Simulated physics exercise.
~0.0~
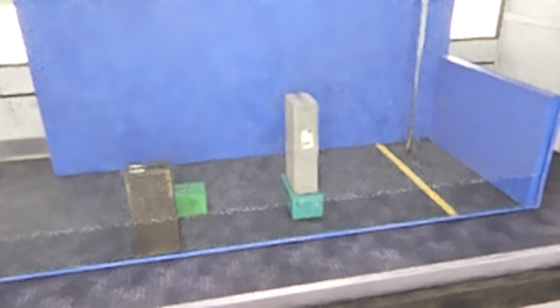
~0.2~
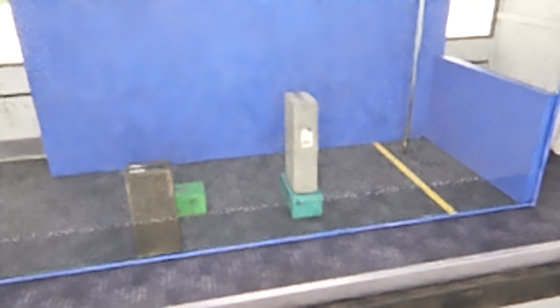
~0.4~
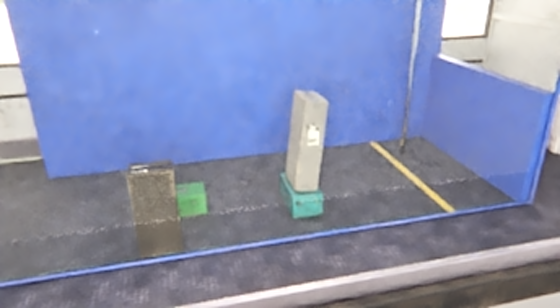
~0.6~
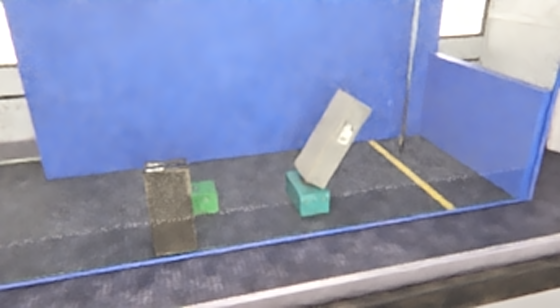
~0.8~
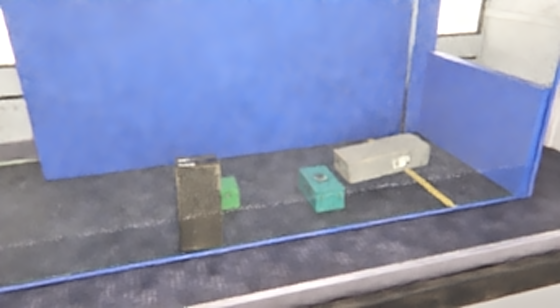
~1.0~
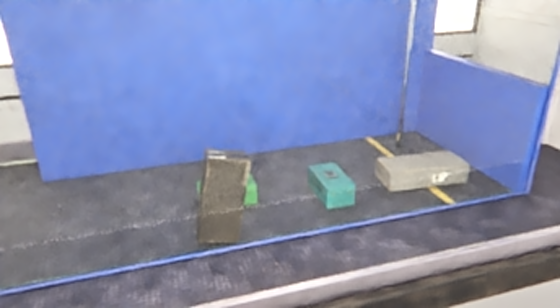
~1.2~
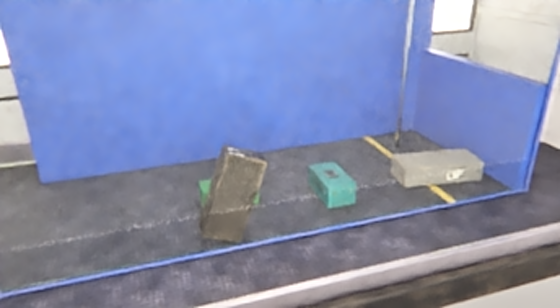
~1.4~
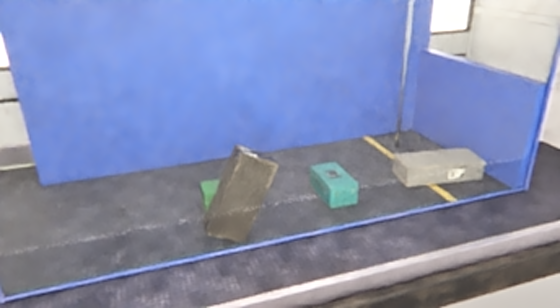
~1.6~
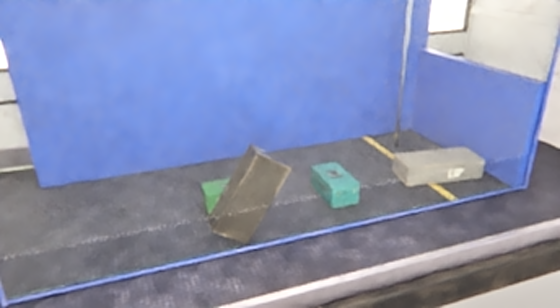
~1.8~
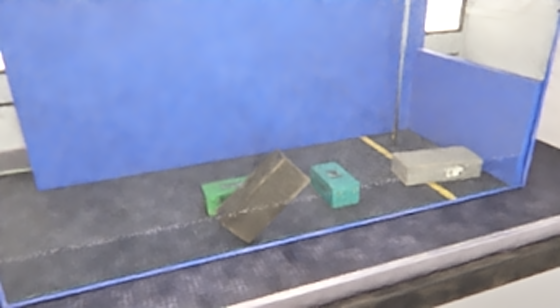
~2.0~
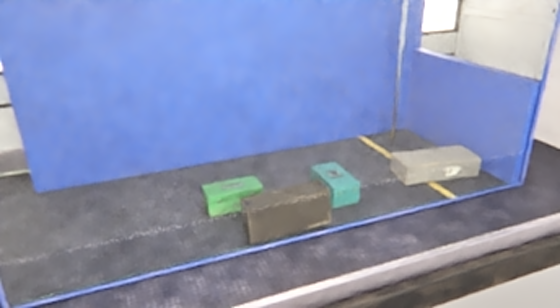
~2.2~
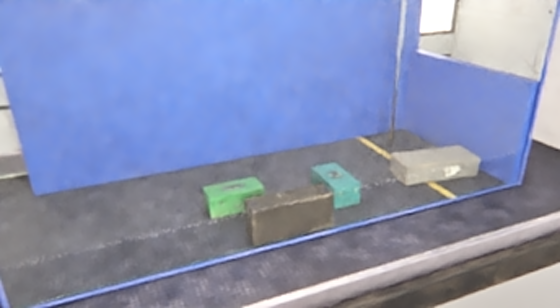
A tall grey box toppled off a teal toolbox to the right and slid across the yellow line, while a tall black box slid right, tipped and fell flat, leaving the green and teal toolboxes short of the line.
